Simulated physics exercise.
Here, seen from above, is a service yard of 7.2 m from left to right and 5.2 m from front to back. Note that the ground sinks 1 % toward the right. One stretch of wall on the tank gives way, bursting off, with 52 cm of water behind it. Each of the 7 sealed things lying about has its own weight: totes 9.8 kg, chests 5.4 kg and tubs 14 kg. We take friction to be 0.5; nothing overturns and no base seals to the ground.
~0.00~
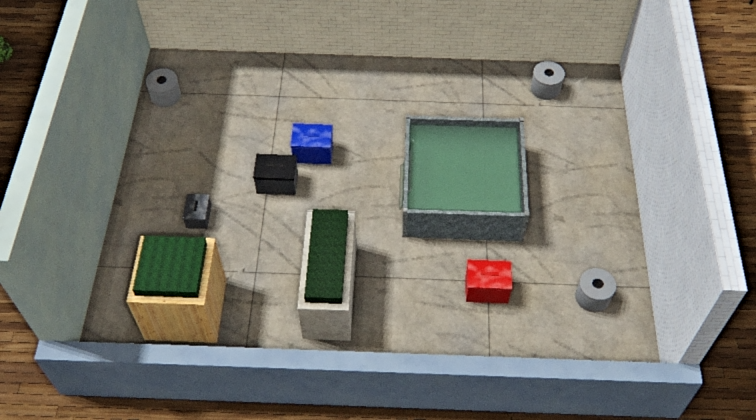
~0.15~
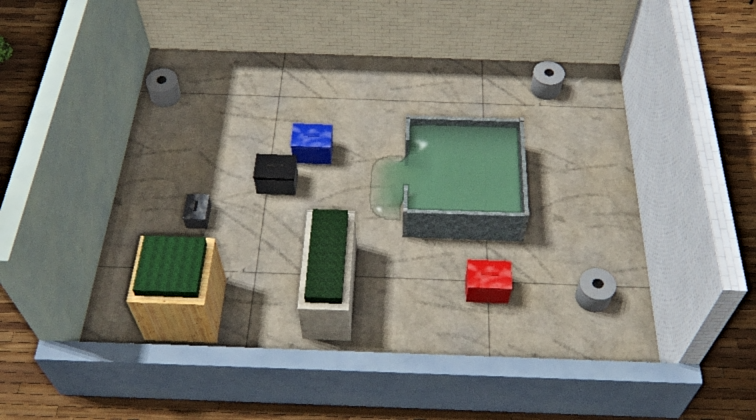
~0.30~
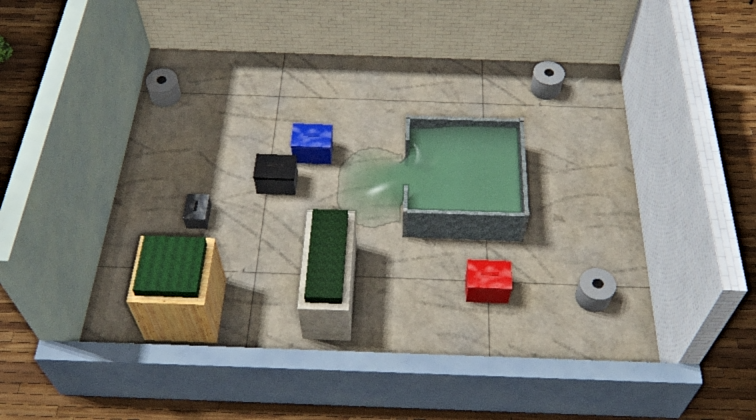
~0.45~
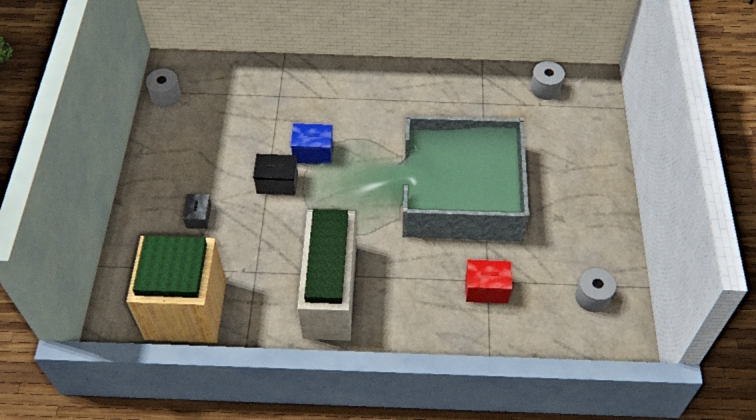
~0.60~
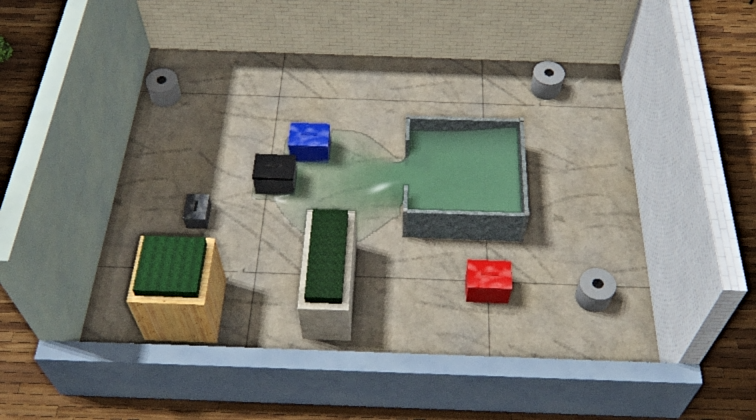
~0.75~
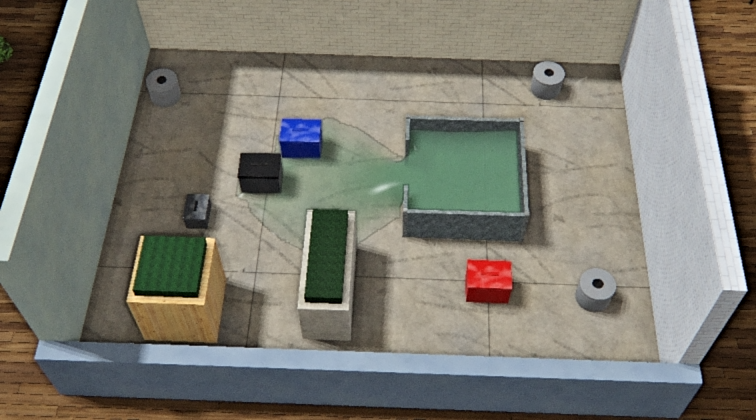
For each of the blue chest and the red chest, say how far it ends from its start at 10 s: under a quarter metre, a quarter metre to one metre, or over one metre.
Result: Blue chest: Well off its start, red chest: Near its start.
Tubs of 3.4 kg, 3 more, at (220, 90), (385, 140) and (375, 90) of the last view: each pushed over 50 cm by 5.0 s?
From first to last: Surpasses it, does not reach it, does not reach it.
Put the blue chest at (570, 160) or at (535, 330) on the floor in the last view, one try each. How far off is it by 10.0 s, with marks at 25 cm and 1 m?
From the first spot it does not really budge, and from the second it does not really budge.
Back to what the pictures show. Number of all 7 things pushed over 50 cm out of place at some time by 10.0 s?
I make that 3.
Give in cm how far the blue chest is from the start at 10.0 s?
250 cm.
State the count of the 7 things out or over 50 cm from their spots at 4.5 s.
3 of them.
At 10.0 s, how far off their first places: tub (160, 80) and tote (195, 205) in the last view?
In turn: 20 cm, 100 cm.
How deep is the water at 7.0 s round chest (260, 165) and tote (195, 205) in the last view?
6 and 5 cm.
After 2.0 s the blue chest is near (195, 79), 2.0 m from its start, afloat; the red chest is near (489, 274), 0.0 m from its start, aground; 2 afloat.
After 4.5 s the blue chest is near (221, 42), 2.2 m from its start, afloat; the red chest is near (489, 274), 0.0 m from its start, aground; 2 afloat.
After 7.0 s the blue chest is near (289, 46), 1.7 m from its start, afloat; the red chest is near (489, 274), 0.0 m from its start, aground; 2 afloat.
After 10.0 s the blue chest is near (459, 61), 2.5 m from its start, afloat; the red chest is near (489, 274), 0.0 m from its start, aground; 2 afloat.
